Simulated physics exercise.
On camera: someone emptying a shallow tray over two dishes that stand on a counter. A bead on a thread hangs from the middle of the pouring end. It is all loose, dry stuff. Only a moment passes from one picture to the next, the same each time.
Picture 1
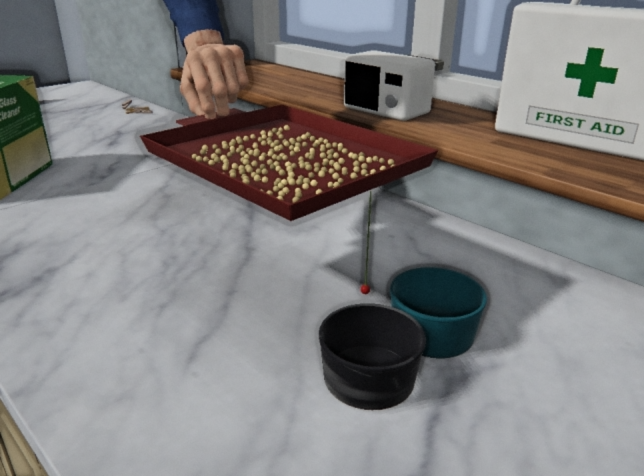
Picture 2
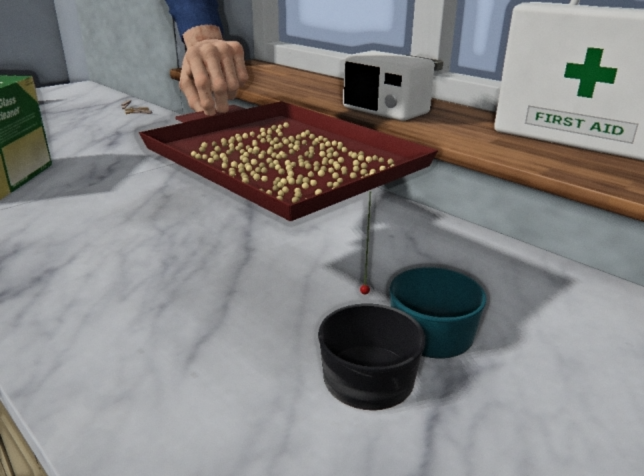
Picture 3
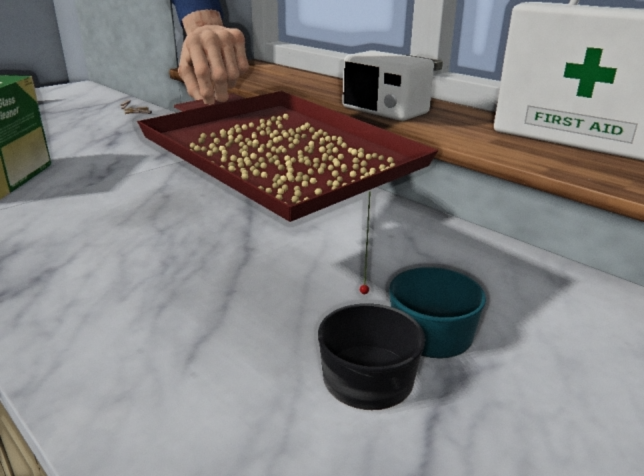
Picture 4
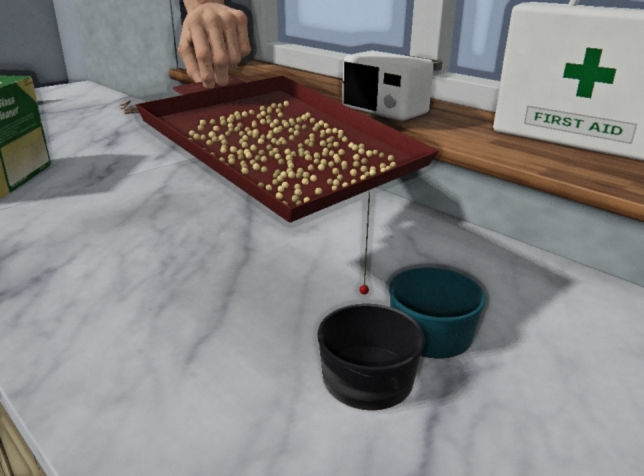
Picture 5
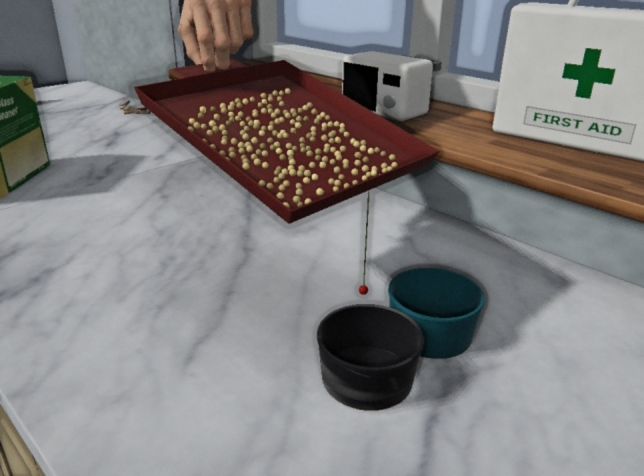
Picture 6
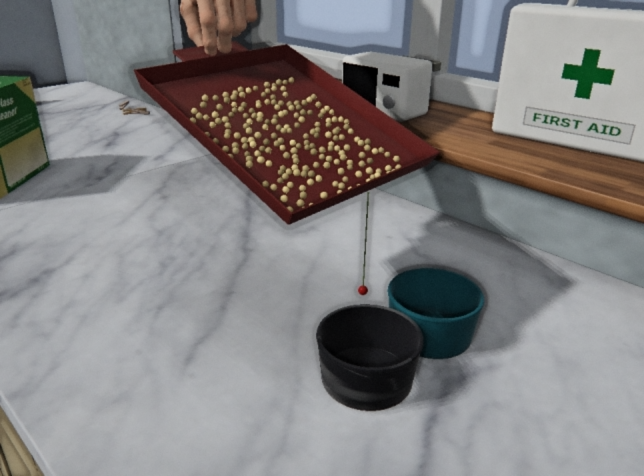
The footage shows a hand raising the far end of a shallow red tray of soya beans above a black dish and a teal dish on a marble counter, gradually steepening its tilt as the beans shift slightly.
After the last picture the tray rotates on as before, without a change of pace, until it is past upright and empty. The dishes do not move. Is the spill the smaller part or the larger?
The two hold over half of the load.
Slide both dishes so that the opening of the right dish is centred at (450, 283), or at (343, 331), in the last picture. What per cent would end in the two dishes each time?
About 60 and 60 per cent.
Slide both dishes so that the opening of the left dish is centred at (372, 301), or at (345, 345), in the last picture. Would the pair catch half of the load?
In turn: Less than half; the larger part.
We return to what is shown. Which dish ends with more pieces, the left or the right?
The winner is the left dish.
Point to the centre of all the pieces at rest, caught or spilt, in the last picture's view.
At about (374, 377).
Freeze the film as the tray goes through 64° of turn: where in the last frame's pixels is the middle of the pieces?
Near (352, 190).
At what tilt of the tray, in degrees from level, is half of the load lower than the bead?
Near 105 degrees.
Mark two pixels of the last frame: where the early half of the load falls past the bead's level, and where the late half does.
At about (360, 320), then at (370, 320).
Just after the last frame, tray tipped steeply; almost all on the tray; just a few in the left dish; just a few in the right dish; just a few outside both; about a tenth in the air.
A moment on, tray tipped past a quarter turn; about a tenth on the tray; roughly a quarter in the left dish; about a tenth in the right dish; about a tenth outside both; roughly half in the air.
Further on, tray tipped past a quarter turn; roughly half in the left dish; about a tenth in the right dish; roughly a quarter outside both.
When it is over, tray tipped past a quarter turn; roughly half in the left dish; about a tenth in the right dish; roughly a quarter outside both.
